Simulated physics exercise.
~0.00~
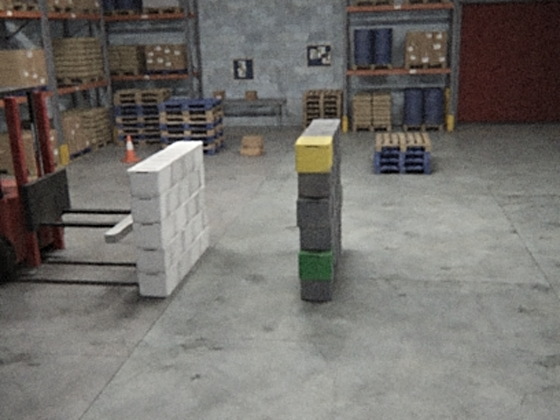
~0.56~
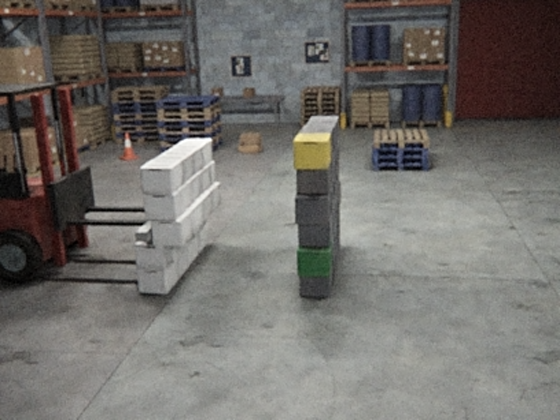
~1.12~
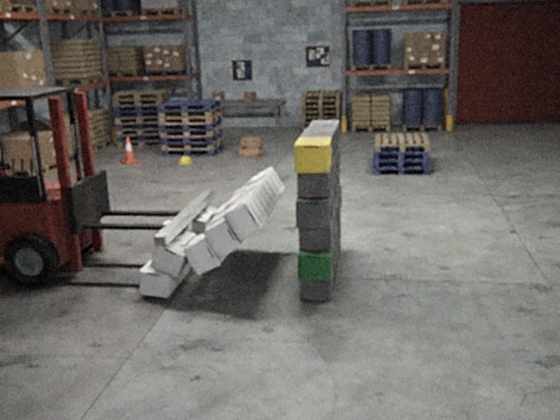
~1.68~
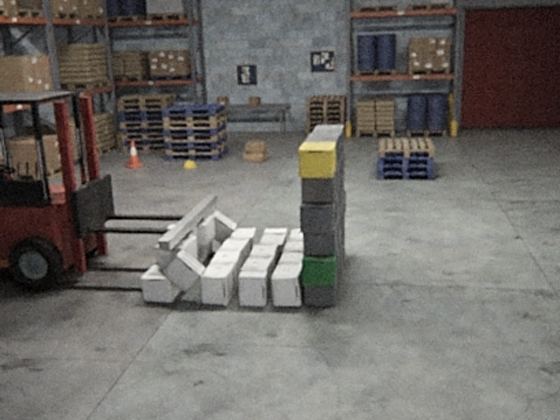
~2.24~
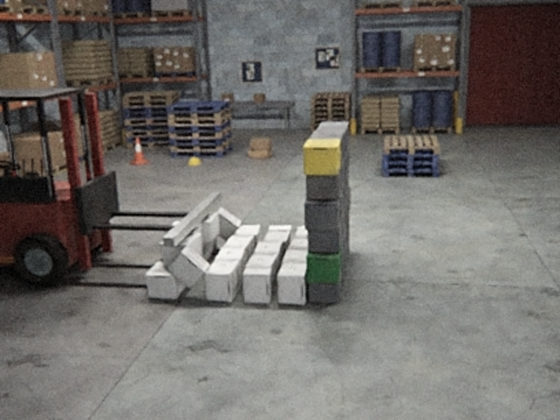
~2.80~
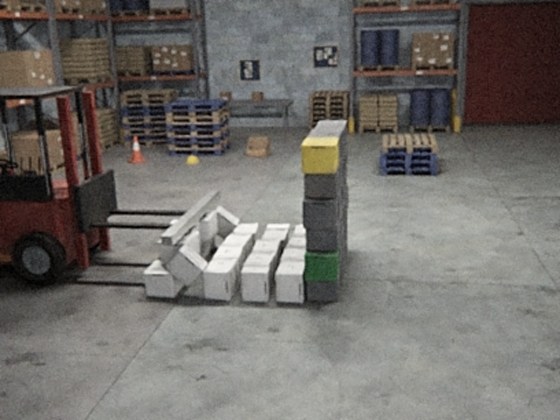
A forklift topples a wall of white blocks, but the grey stack beside it stays standing.
